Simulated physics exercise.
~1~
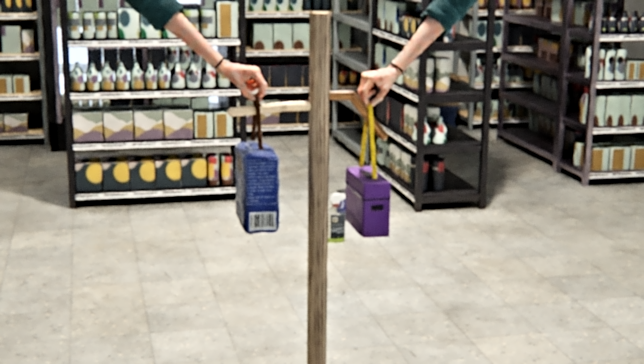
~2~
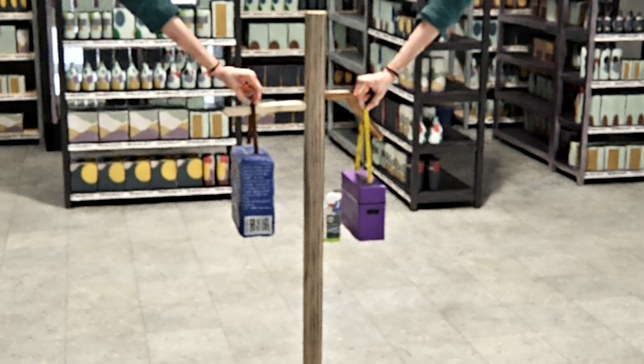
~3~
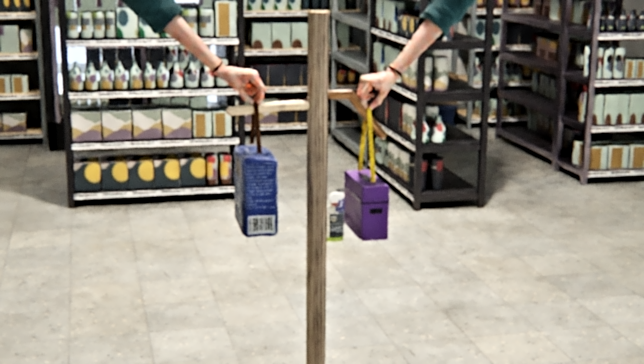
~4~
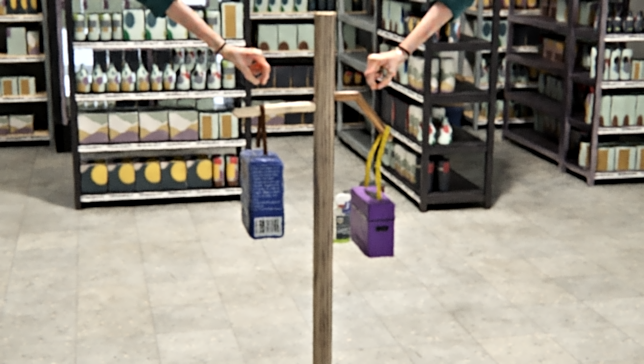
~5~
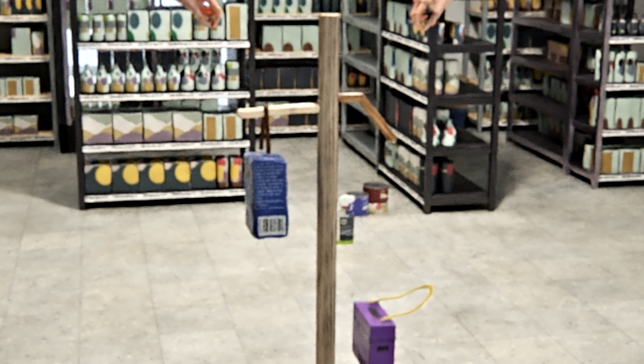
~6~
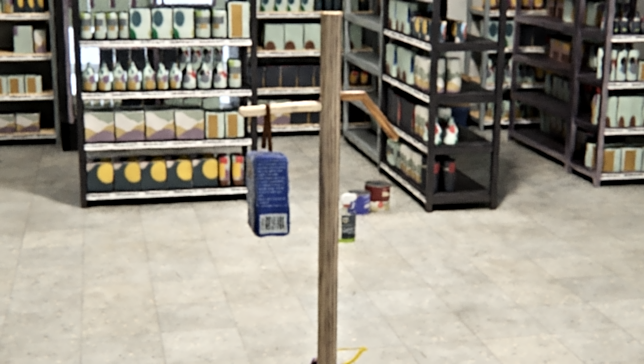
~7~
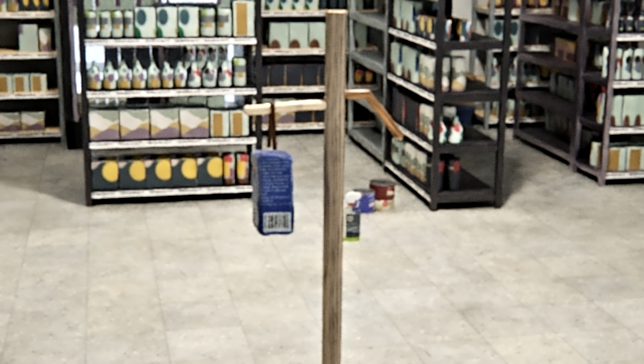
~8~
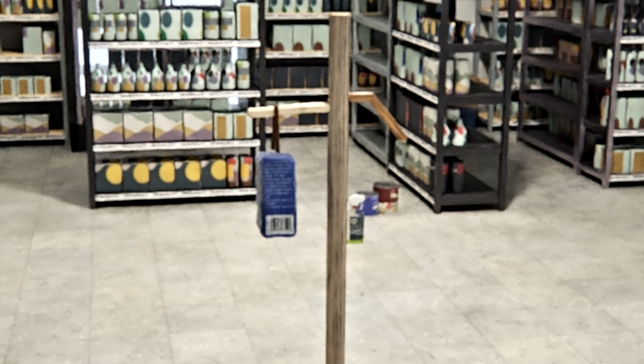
To begin with, two hands reach in from above, holding a blue sack and a purple case by their loops at the pegs of a wooden post, with stocked shelves behind. The hands hold them there for a moment, then open and draw back. The blue sack stays hanging on the left peg, while the purple case, on its yellow loop, starts to sink on the right. It slips off the downward-sloping right peg and drops toward the floor, passing out of view below. At the end, the hands are gone and only the blue sack still hangs.
